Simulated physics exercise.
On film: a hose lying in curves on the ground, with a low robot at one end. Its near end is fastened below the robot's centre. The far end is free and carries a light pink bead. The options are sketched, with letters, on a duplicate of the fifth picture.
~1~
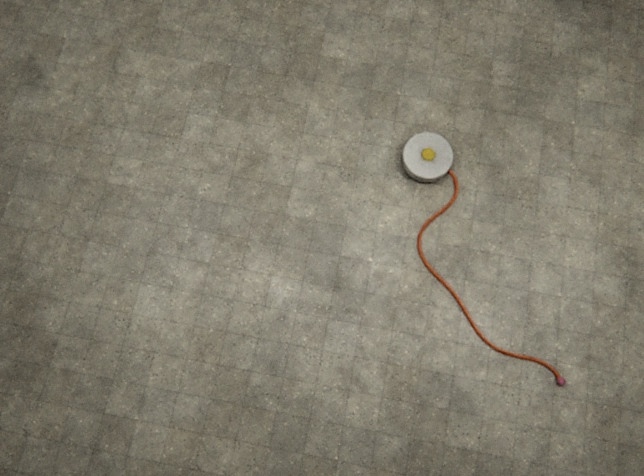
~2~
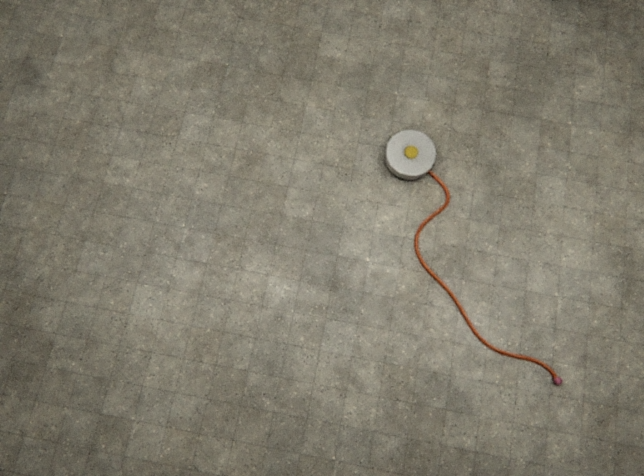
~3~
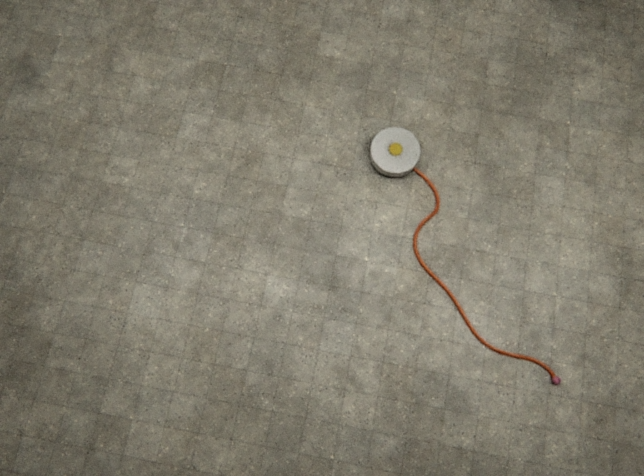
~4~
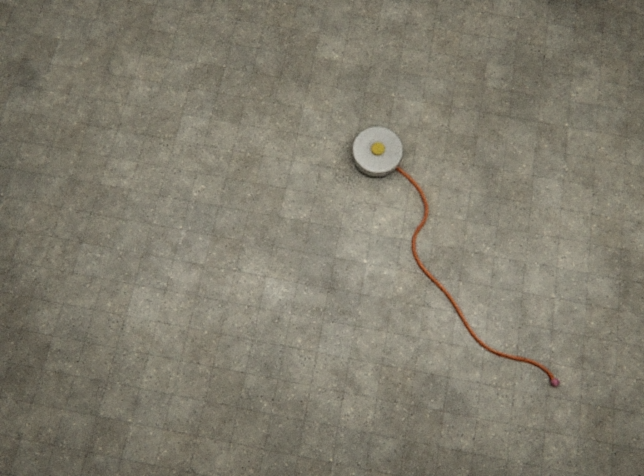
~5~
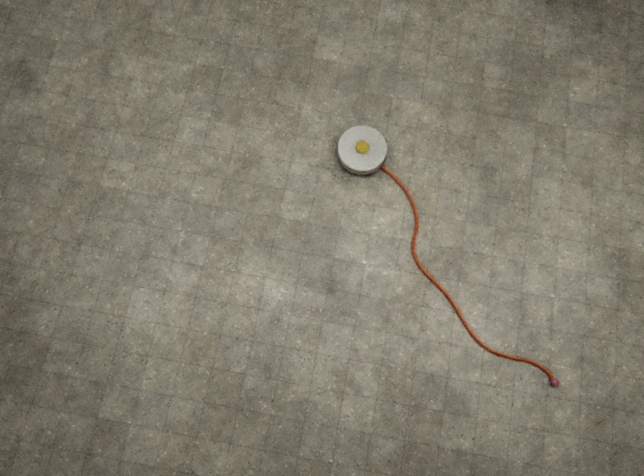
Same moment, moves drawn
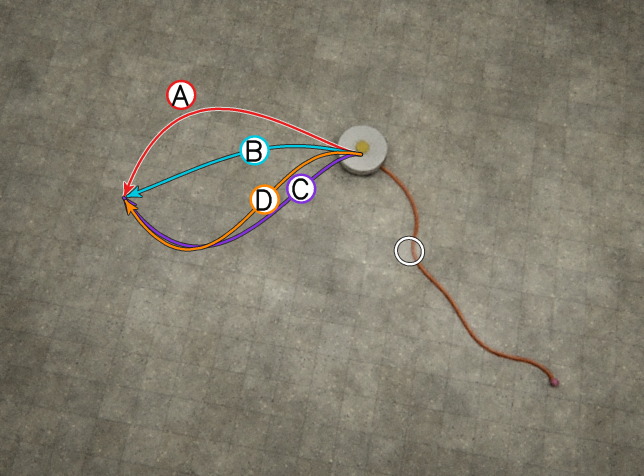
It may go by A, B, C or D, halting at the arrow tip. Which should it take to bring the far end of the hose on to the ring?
The robot should drive A.
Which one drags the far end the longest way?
That is A.
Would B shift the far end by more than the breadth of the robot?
On that route, yes.
On the marked copy, A from (361, 154) via (229, 109) to (124, 196); B from (361, 154) via (243, 153) to (128, 196); C from (361, 154) via (243, 233) to (124, 198); D from (361, 154) via (243, 221) to (126, 201); the ring at (409, 251).
With A. Early on, robot (260, 112), middle of the hose (377, 211), free end (488, 324).
Further on, robot (160, 128), middle of the hose (306, 174), free end (429, 264).
At the end, robot (121, 195), middle of the hose (278, 179), free end (411, 249); the free end is on the ring.
As for the rest, B leaves the free end at (423, 271); C leaves the free end at (419, 303); D leaves the free end at (421, 296).
